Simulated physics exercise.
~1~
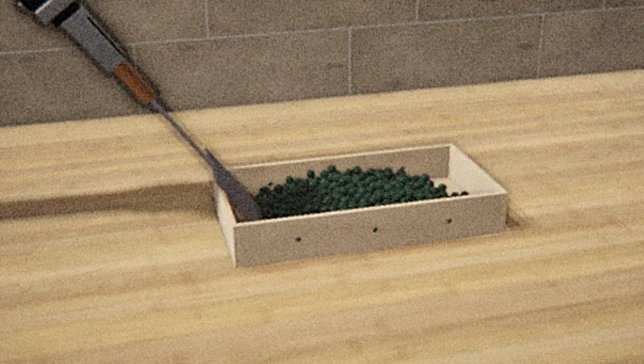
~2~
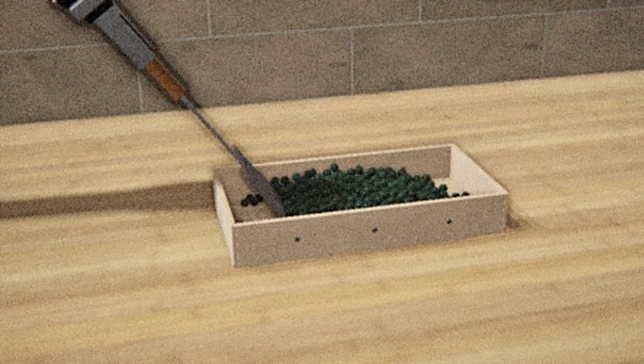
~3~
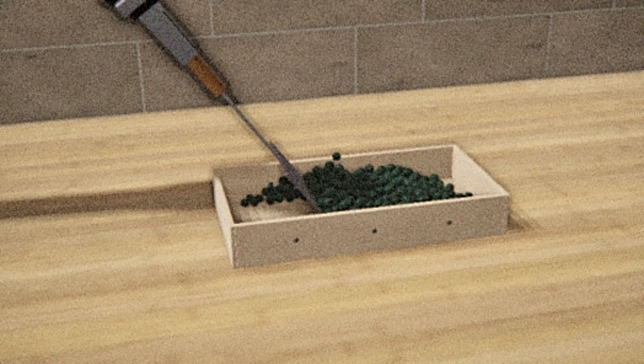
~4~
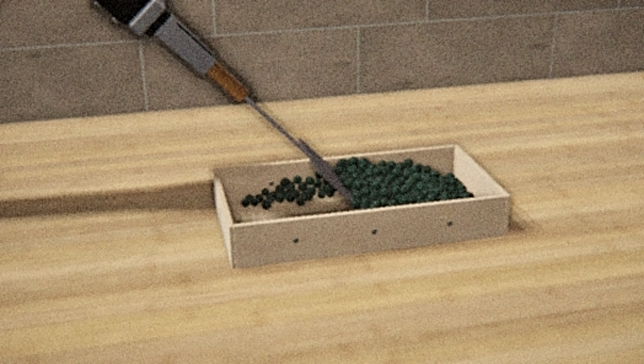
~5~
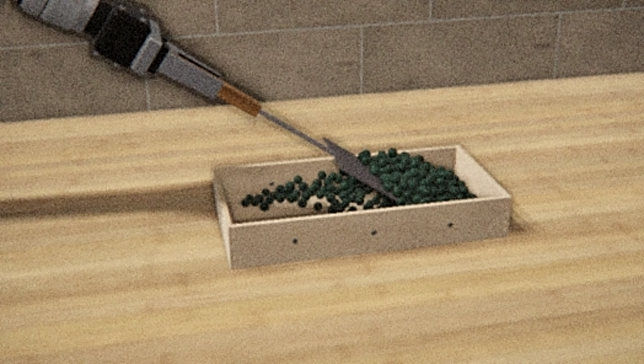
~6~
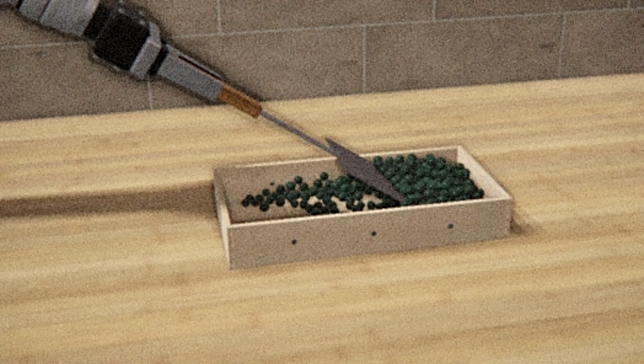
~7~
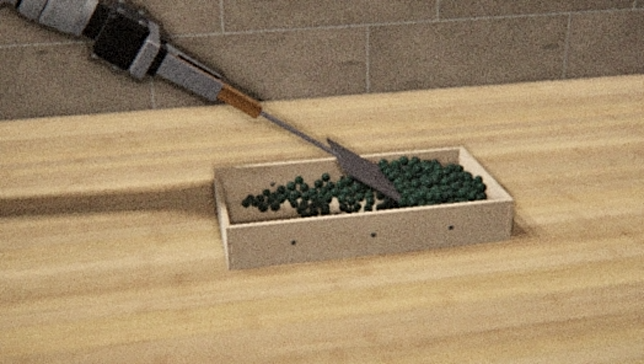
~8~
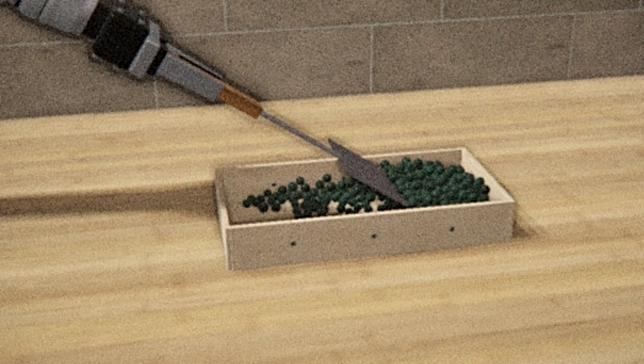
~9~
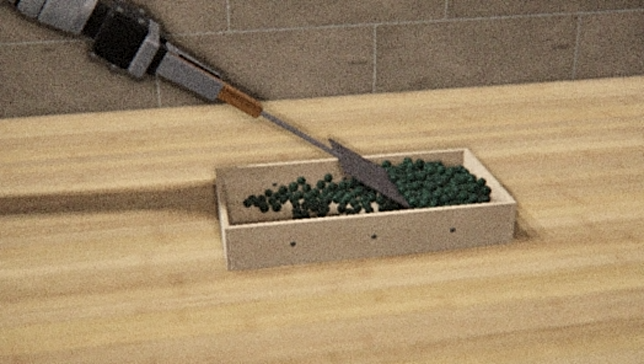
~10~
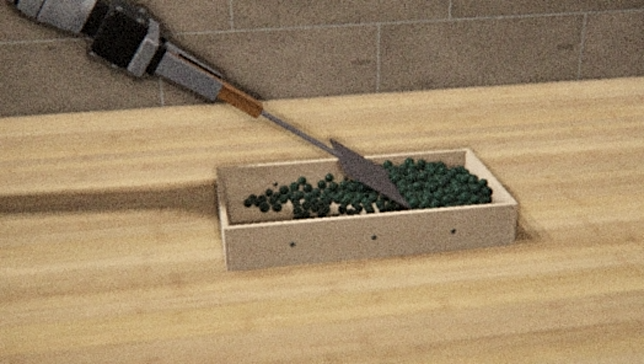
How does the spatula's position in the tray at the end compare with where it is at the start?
At the start the spatula is at the left end of the tray. By the end it is farther right, resting among the beads near the middle.
